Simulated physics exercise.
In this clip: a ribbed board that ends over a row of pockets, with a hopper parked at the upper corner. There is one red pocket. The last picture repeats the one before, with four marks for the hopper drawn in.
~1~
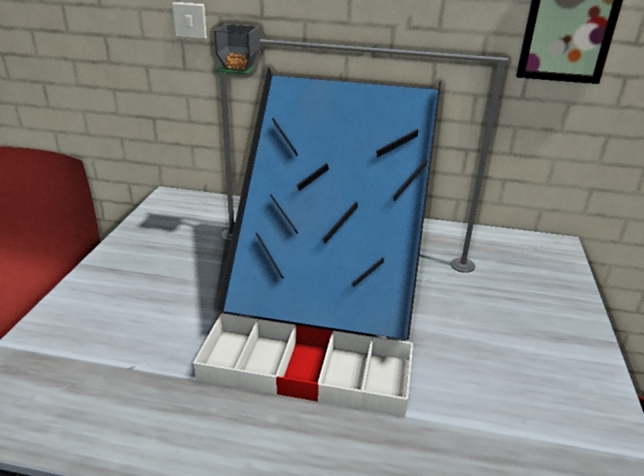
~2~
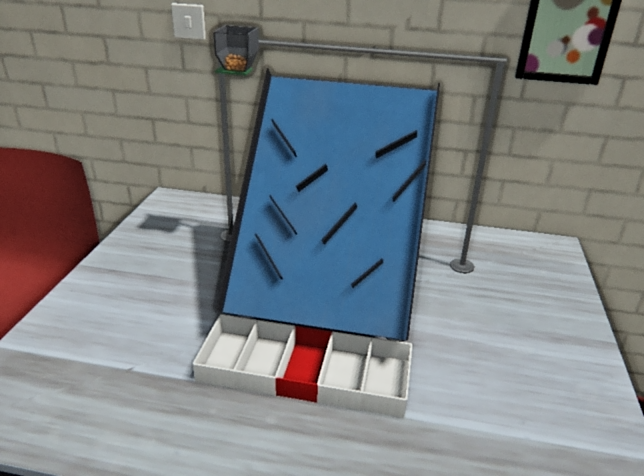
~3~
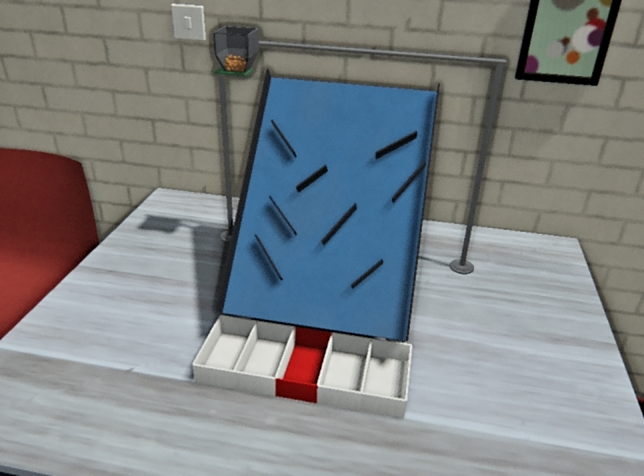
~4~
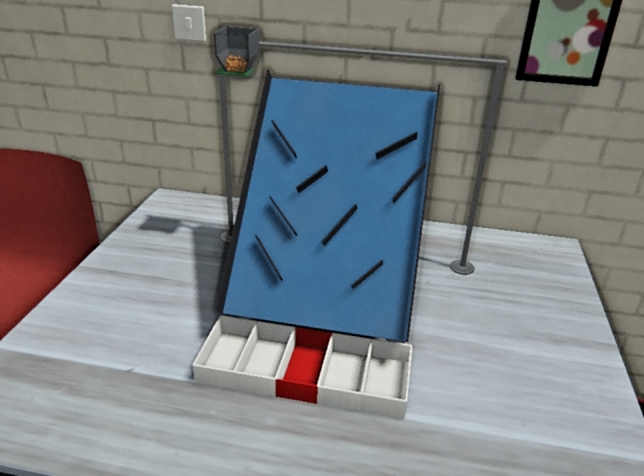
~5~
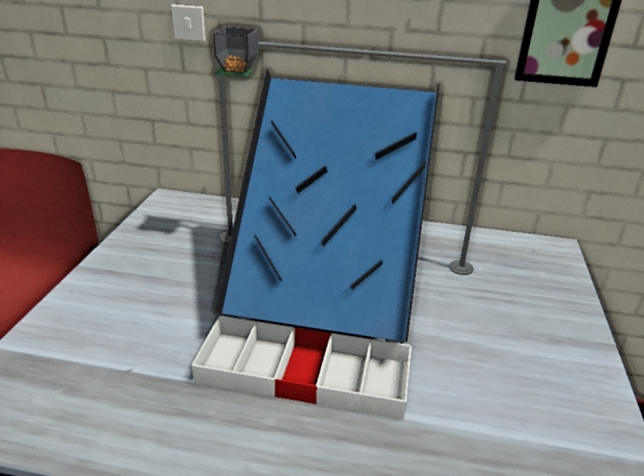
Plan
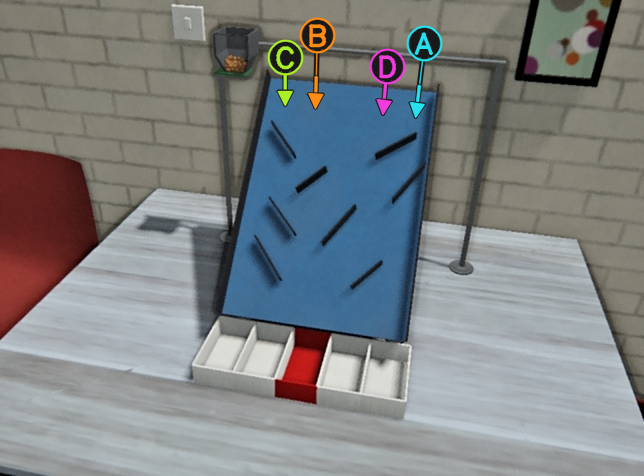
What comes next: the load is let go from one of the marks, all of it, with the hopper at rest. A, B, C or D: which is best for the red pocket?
The best mark is B.
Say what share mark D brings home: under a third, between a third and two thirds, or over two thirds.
Mark D gives under a third.
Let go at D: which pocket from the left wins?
The second.
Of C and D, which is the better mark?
C it is.
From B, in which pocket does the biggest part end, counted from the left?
It is the third one.
On the marked copy, mark A meets the board at (416, 112); mark B meets the board at (315, 103); mark C meets the board at (285, 100); mark D meets the board at (383, 109).
If A is chosen, about a third in the red pocket, about half in other pockets, a small part held on the board.
If B is chosen, most in the red pocket, about a quarter in other pockets.
If C is chosen, about two thirds in the red pocket, about a third in other pockets.
If D is chosen, a small part in the red pocket, most in other pockets.
